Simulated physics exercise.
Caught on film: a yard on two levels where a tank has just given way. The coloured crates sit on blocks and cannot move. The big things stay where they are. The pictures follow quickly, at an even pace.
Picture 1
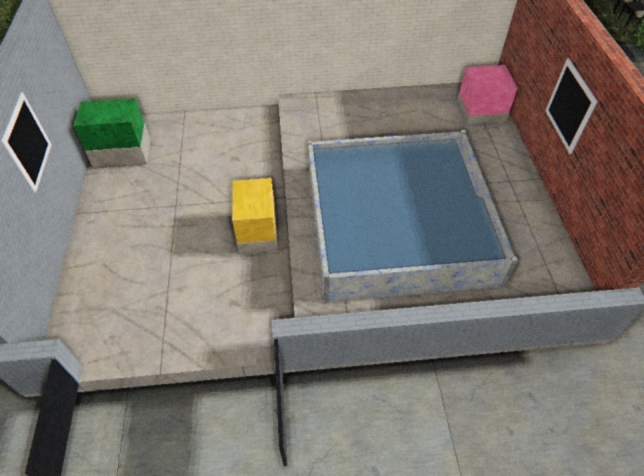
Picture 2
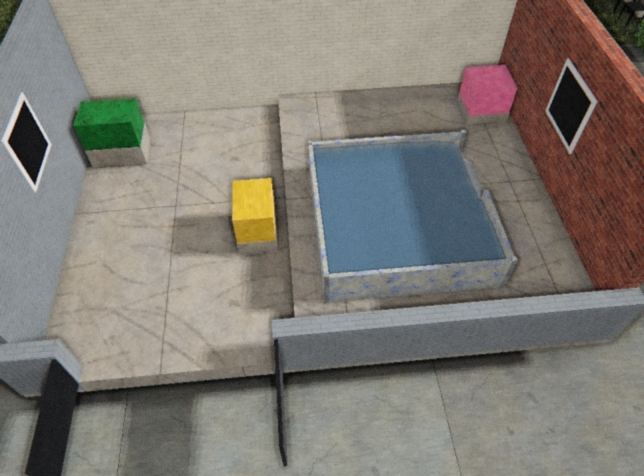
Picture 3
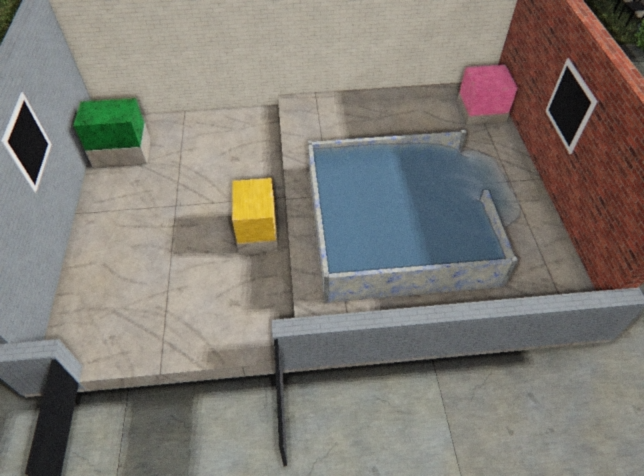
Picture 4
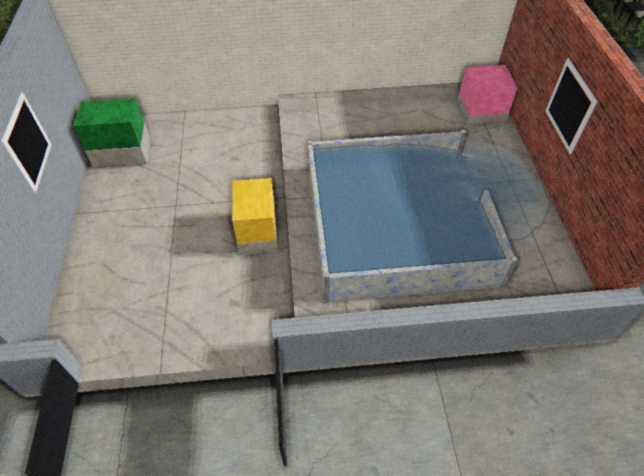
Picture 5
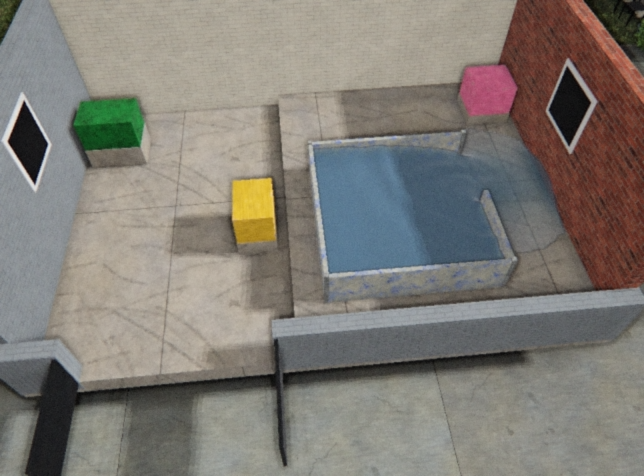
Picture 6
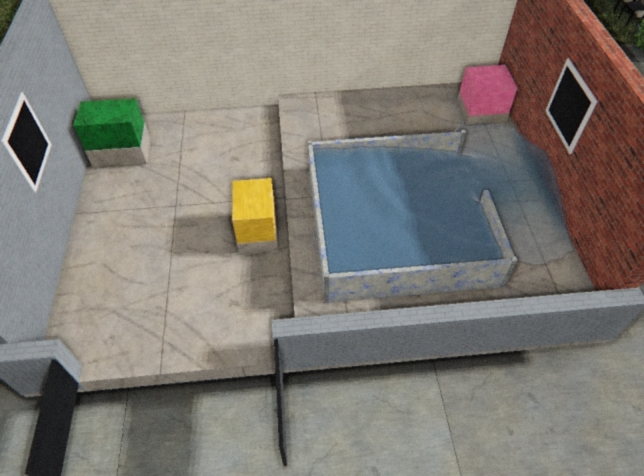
Water pouring through a gap in the right wall of an open tank and spreading across paving beside a brick wall.
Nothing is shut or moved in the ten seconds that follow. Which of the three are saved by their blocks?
The green crate keeps dry; the pink crate is soaked; the yellow crate keeps dry.
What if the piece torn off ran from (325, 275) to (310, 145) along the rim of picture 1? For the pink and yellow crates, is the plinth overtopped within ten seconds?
My reading: The pink one escapes it, the yellow one gets wet.
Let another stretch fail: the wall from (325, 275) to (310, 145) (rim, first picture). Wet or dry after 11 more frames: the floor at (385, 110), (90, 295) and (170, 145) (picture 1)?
One after the other: No water, awash, under water.
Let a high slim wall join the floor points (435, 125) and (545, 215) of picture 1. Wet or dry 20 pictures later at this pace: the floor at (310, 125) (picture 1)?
At that place: Under water.
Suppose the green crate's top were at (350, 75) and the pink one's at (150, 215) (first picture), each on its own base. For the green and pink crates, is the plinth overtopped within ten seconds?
The green crate remains dry, the pink crate keeps dry.
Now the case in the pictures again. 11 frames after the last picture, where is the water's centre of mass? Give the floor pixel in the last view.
At about (430, 214).
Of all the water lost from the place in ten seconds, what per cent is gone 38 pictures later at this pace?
Roughly 25 per cent.
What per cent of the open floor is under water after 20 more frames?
I make it 45 per cent.
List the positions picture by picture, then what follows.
The first frame shows the open tank at (402, 200) is whole and still.
In the second frame, water pours out at (466, 181) and has run to a hidden place.
In the third frame, water pours out at (466, 182) and has run to a hidden place.
In the fourth frame, water pours out at (466, 182) and has run to (543, 205).
In the fifth frame, the front is at (561, 227), out from the gap at (466, 182).
In the sixth frame, water pours out at (466, 182) and has run to (570, 246).
A moment on, water covers 10 % of the floor; the green crate not reached, the pink crate water round its plinth, the yellow crate not reached.
Next, water covers 25 % of the floor; the green crate not reached, the pink crate water round its plinth, the yellow crate not reached.
Then, water covers 45 % of the floor; the green crate not reached, the pink crate water round its plinth, the yellow crate not reached.
Later, water covers 85 % of the floor; the green crate water round its plinth, the pink crate water round its plinth, the yellow crate water round its plinth.
In the end, water covers 95 % of the floor; the green crate stayed above the water, the pink crate was topped, the yellow crate stayed above the water.
